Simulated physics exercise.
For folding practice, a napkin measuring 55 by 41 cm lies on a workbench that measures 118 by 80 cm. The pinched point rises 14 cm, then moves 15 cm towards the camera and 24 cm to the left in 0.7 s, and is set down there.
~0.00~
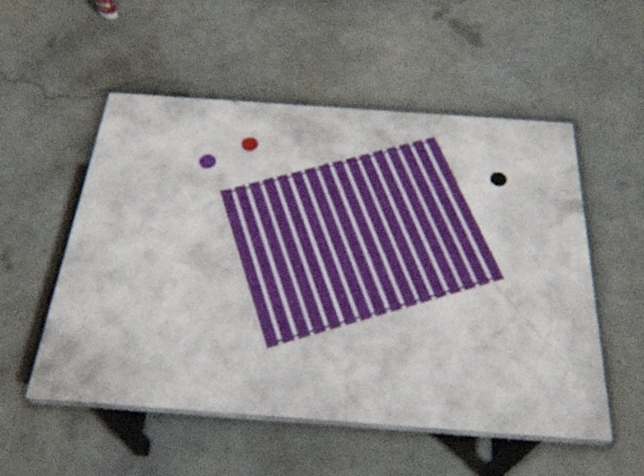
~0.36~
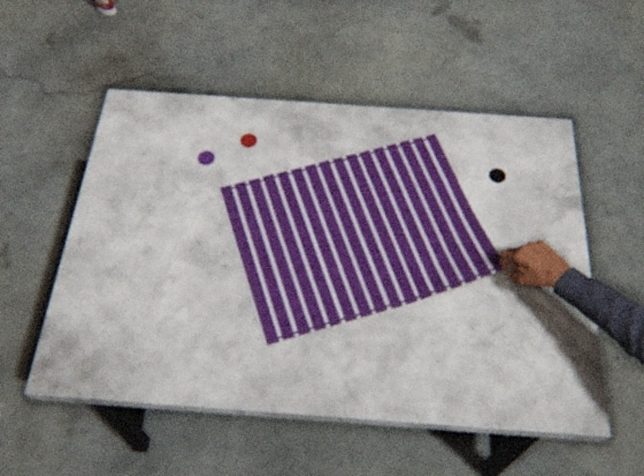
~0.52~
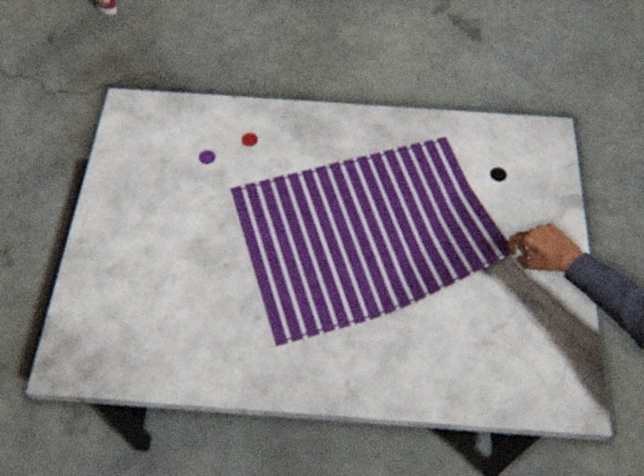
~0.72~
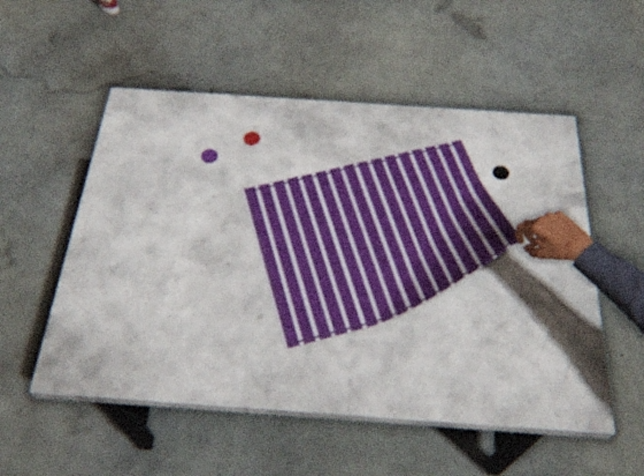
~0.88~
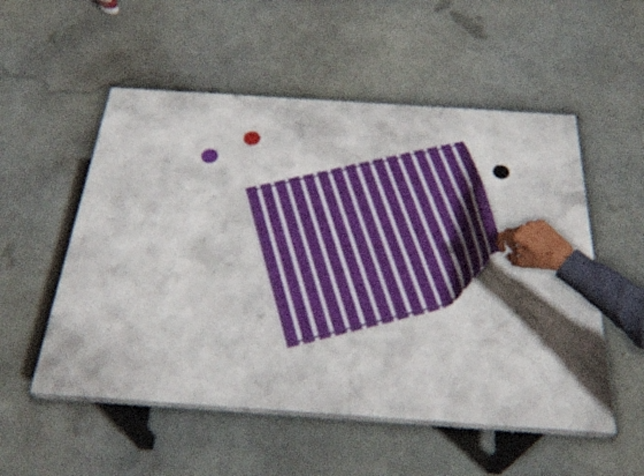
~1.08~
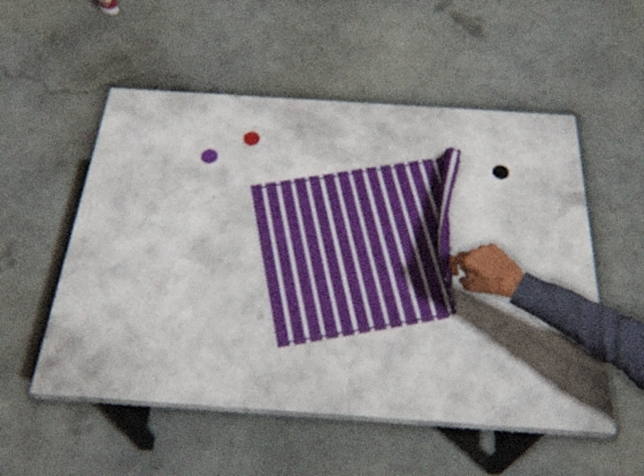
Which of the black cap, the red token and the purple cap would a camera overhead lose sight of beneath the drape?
The black cap stays in sight, the red token stays in sight, the purple cap stays in sight.
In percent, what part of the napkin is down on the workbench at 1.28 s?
70 %.
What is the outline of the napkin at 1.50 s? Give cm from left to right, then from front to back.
40 by 44 cm.
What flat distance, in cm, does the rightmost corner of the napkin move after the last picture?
Horizontal travel: Approx. 14 cm.
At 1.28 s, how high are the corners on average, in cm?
Some 4 cm up.
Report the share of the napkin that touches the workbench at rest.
Roughly 85 per cent.
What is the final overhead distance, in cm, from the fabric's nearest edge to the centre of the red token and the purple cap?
The first ends up roughly 13 cm from the closest hem, the second roughly 14 cm.
After 1.3 s, 70 % of it is down, spanning 43 by 46 cm, above no small thing.
After 1.5 s, 75 % of it is down, spanning 41 by 44 cm, above no small thing.
After 1.7 s, 80 % of it is down, spanning 41 by 44 cm, above no small thing.
After 1.9 s, 85 % of it is down, spanning 41 by 44 cm, above no small thing.
After 2.9 s, 85 % of it is down, spanning 41 by 44 cm, above no small thing.
